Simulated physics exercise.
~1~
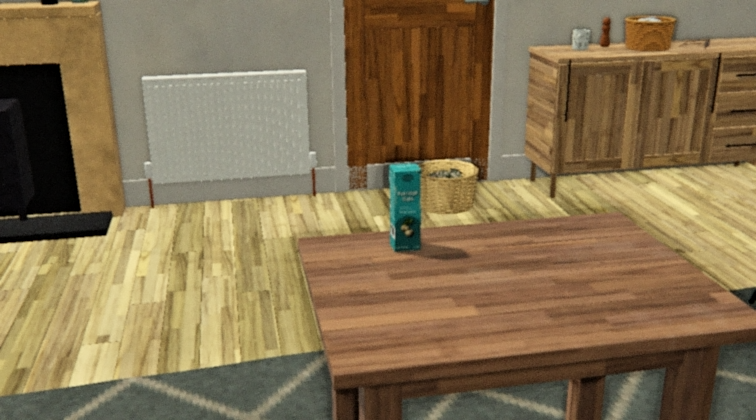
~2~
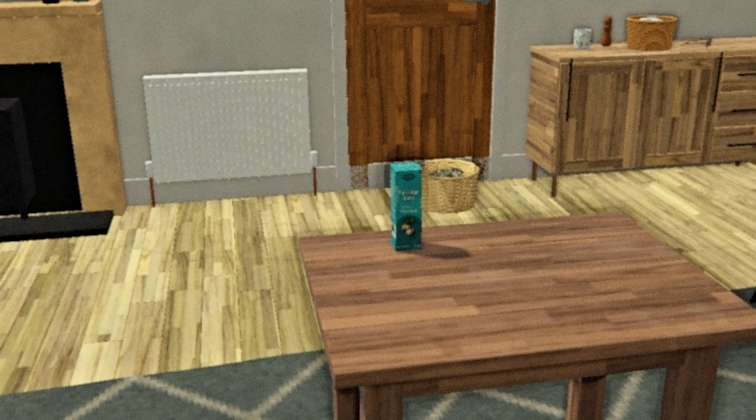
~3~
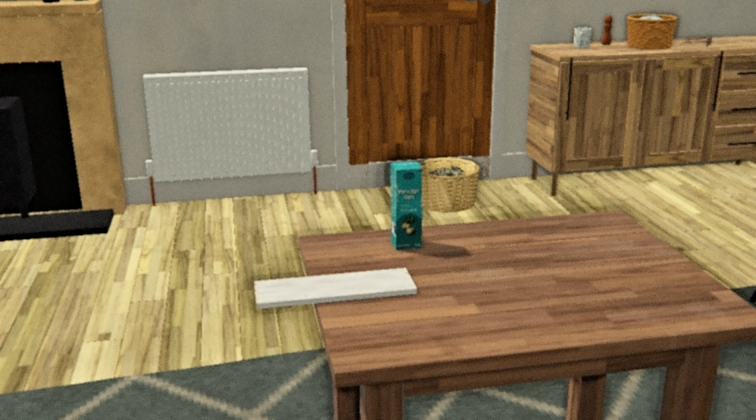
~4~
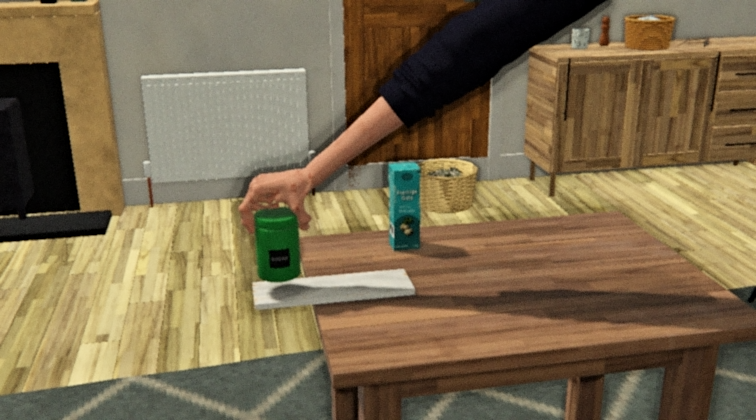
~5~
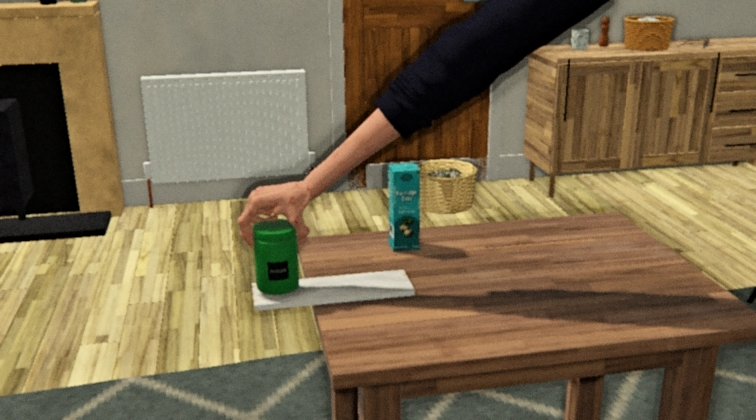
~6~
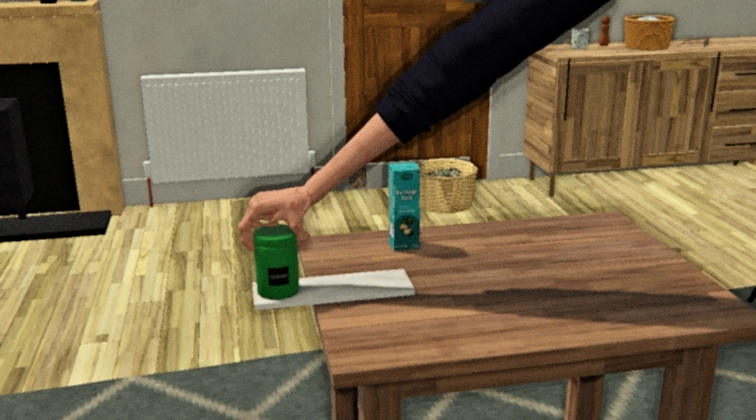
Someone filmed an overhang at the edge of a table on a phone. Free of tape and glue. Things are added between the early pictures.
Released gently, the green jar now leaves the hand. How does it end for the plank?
The plank drops off the table.
Then, 0.50 s on from there, green jar and white plank now down on the floor or falling.
Then, 0.60 s on from there, things are still on the move.
In the end, down on the floor or falling, green jar and white plank; turquoise carton unmoved. The plank goes over.
